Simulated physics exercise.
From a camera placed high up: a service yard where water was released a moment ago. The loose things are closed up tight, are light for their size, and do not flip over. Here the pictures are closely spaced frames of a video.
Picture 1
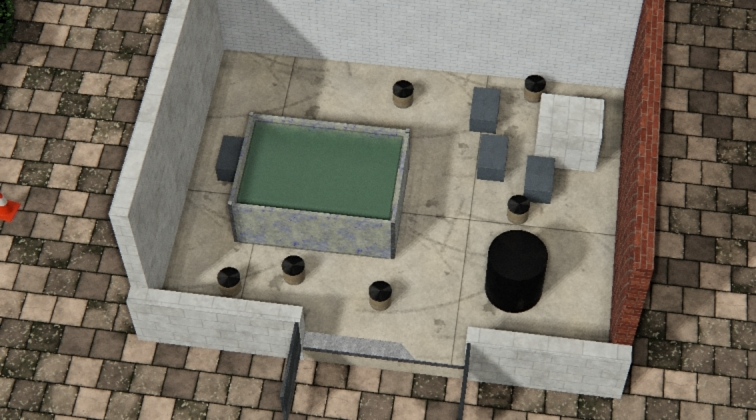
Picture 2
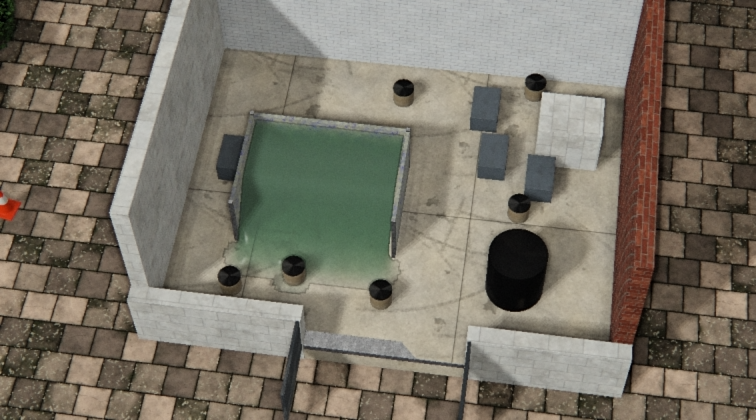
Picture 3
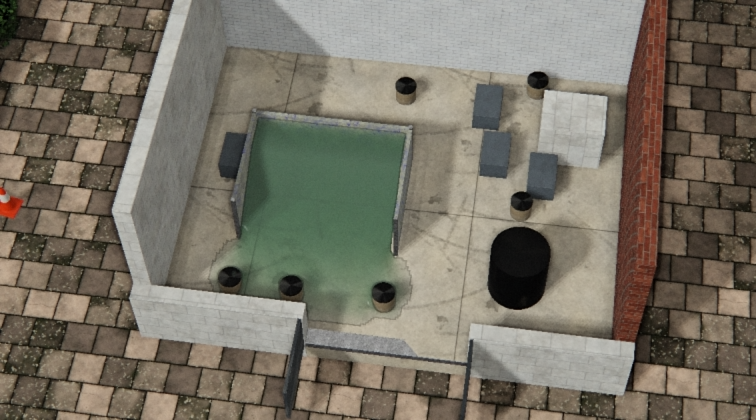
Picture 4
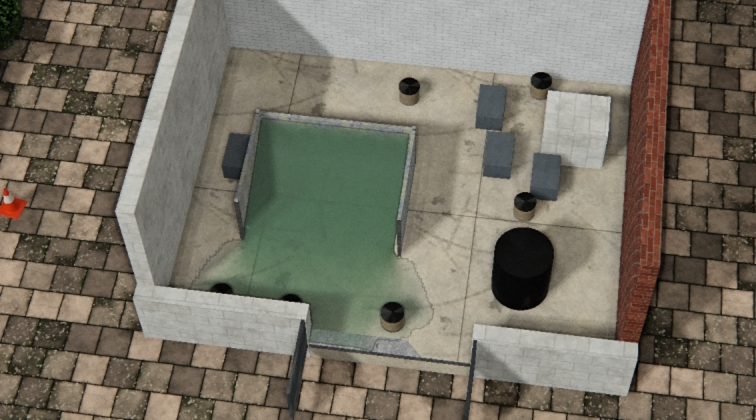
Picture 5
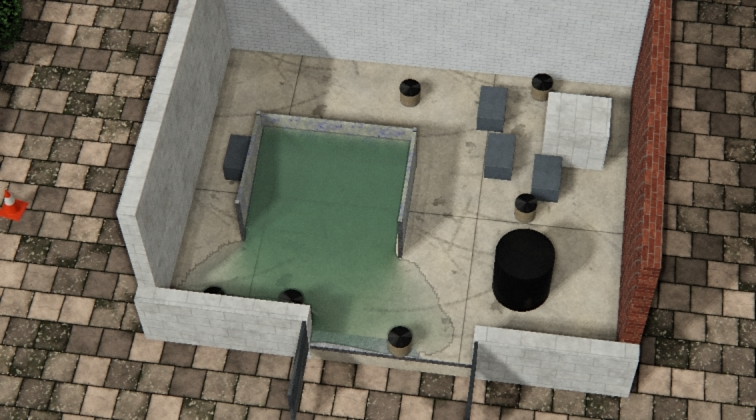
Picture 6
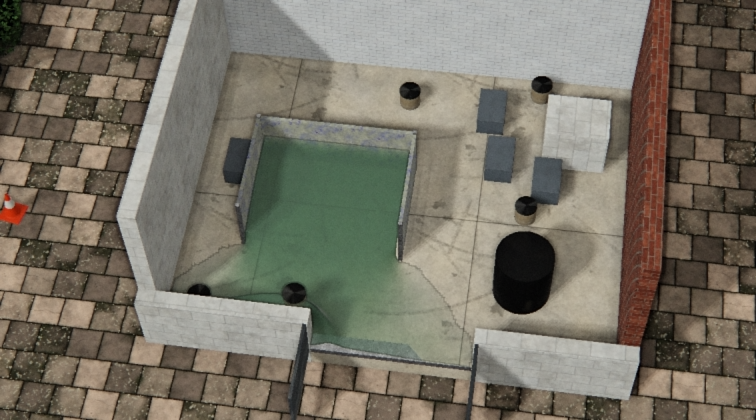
We see a walled yard where the front side of a tank of green water disappears and the water spreads forward, shifting three dark-topped pails near the front wall, while the blocks and large black cylinder stay put.
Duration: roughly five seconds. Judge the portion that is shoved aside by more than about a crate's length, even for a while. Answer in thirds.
One to two thirds.
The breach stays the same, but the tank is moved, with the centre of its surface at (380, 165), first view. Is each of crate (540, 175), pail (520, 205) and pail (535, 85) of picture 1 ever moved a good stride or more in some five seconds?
Item one not displaced far, item two not displaced far, item three not displaced far.
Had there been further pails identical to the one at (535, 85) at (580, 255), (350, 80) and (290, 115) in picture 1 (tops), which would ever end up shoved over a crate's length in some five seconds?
Listed in sequence, the answers are remains nearby, displaced a stride and remains nearby.
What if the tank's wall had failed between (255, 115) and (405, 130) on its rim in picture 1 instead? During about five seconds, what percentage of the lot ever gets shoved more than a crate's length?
About 100 %.
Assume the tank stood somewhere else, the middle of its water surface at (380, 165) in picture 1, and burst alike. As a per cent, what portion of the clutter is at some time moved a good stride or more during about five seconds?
It works out near 40 %.
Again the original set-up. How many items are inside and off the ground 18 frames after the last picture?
The total is 1.
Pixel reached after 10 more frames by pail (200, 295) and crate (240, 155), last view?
The first should be near (242, 143), the second near (254, 117).
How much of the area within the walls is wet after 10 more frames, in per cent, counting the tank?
40 per cent.
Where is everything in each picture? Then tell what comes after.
A pail at (293, 265), on the bottom; a pail at (229, 277), on the bottom; 0 of 10 have shifted, in the first picture.
A pail at (293, 265), on the bottom; a pail at (229, 275), on the bottom; 0 of 10 have shifted, in the second picture.
A pail at (291, 285), on the bottom, a stride from its start; a pail at (230, 276) rests on the ground, close to its start; 3 of 10 have shifted, in the third picture.
A pail at (290, 304), afloat, a stride from its start; a pail at (221, 293), on the bottom, a stride from its start; 3 of 10 have shifted, in the fourth picture.
A pail at (291, 300) floats, a stride from its start; a pail at (213, 297), afloat, a stride from its start; 3 of 10 have shifted, in the fifth picture.
A pail at (294, 293), afloat, a stride from its start; a pail at (199, 294), afloat, a stride from its start; 3 of 10 have shifted, in the sixth picture.
A moment on, 3 of 10 are well off their spots; 2 afloat.
Next, 4 of 10 are well off their spots; 2 afloat.
Later, 4 of 10 are well off their spots; 1 afloat.
In the end, 5 of 10 are well off their spots, and 5 have been at some point; 0 afloat.
